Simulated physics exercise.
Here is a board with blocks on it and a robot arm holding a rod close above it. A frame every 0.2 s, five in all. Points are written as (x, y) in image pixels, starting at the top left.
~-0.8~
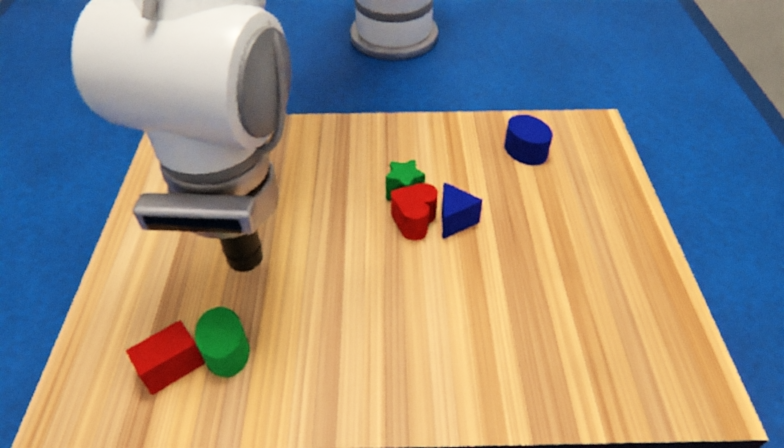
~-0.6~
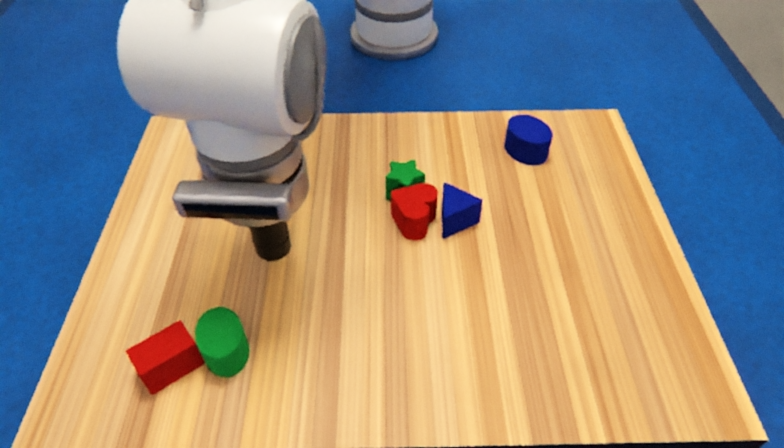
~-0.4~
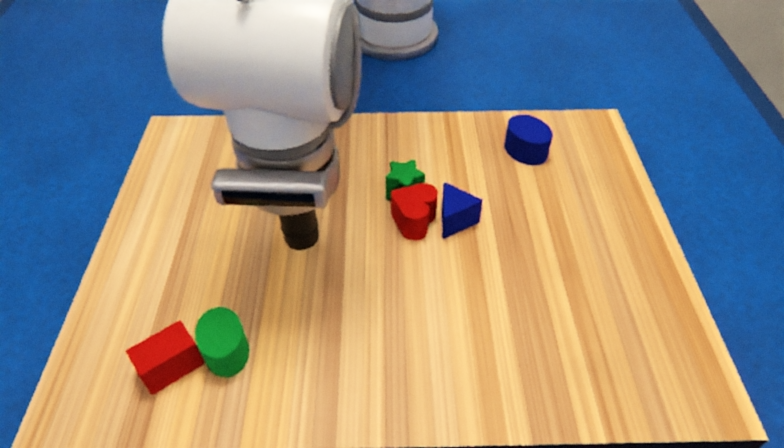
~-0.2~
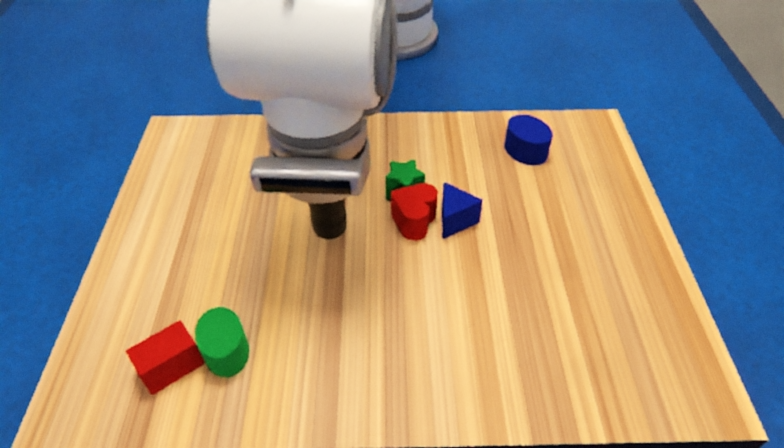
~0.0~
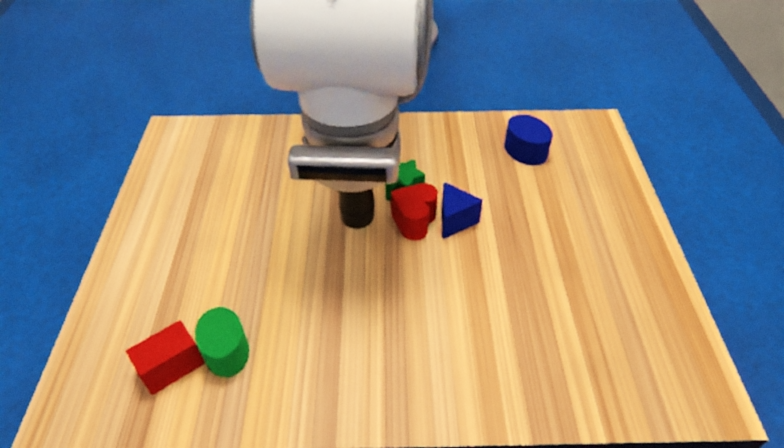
In this clip, a white robot arm holding a dark rod moves steadily right and slightly away over a wooden board, from above a red block and green cylinder to beside a green star and red heart, while the blocks stay still.
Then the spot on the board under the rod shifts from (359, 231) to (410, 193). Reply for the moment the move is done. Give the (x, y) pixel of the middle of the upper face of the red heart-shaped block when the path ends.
If I read the scene right, the answer is (435, 188).
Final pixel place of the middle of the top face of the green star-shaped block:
At pixel (423, 153).
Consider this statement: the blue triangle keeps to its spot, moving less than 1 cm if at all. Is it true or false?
It is false.
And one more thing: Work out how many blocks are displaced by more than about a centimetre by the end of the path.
The number of blocks that move over 1 cm is three or more.
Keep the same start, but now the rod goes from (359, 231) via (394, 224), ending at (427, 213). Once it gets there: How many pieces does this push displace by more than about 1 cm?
Once the path ends, two blocks will have shifted.
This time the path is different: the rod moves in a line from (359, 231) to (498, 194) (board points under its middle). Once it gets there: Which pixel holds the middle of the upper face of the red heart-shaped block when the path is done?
Its top middle: (538, 183).
On the path given first. Halfway along, rod (385, 197); red heart-shaped block (421, 197), turned 20° clockwise.
At the end, rod (410, 179); green star-shaped block (423, 153); red heart-shaped block (435, 188), turned 70° clockwise; blue triangle (472, 203), turned 15° clockwise.
